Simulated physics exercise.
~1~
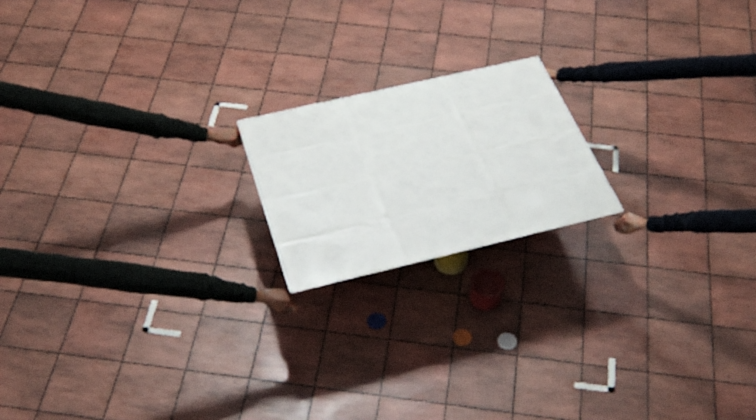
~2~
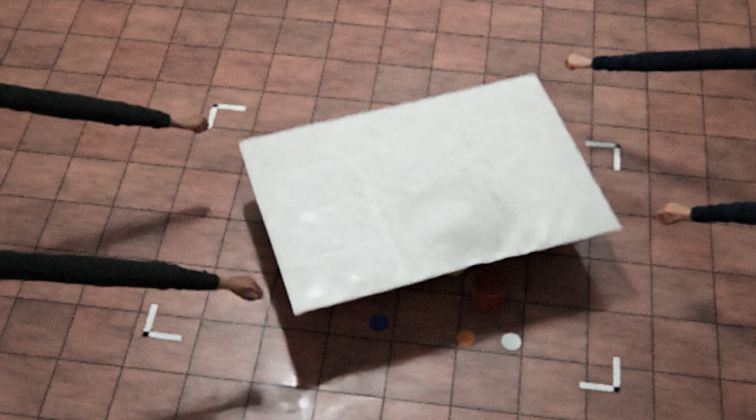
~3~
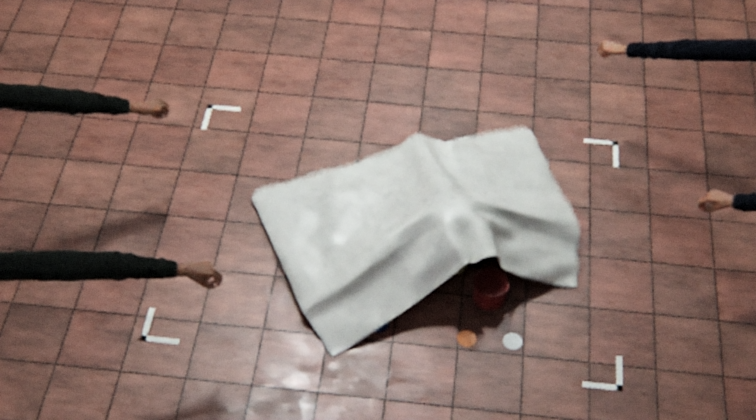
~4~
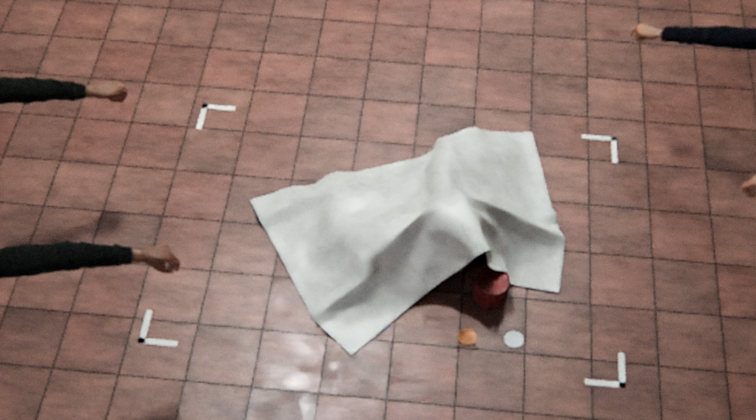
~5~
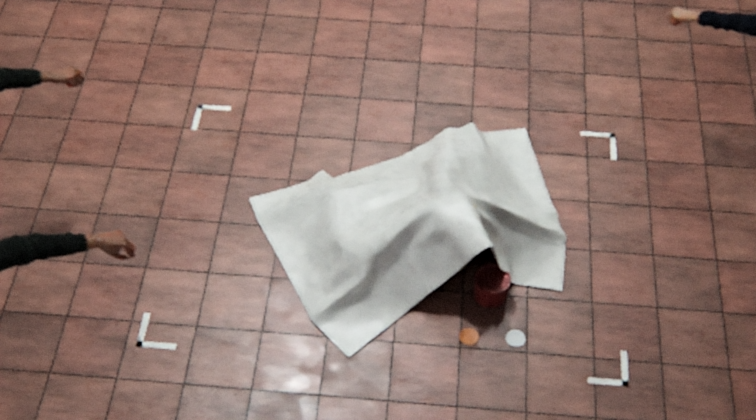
The clip opens with four hands holding a pale cloth flat above a reddish tiled floor, with a red bucket, a yellowish object and small blue, orange and white discs showing near its lower edge. The hands let go and draw back toward both sides as the cloth drops. It sinks over the objects, buckling into ridges and hiding the blue saucer. The arms keep retreating while the folds settle into a peaked, uneven drape. At the end, the cloth lies nearly still, with the red bucket peeking out and the orange lid and white saucer uncovered beside it.
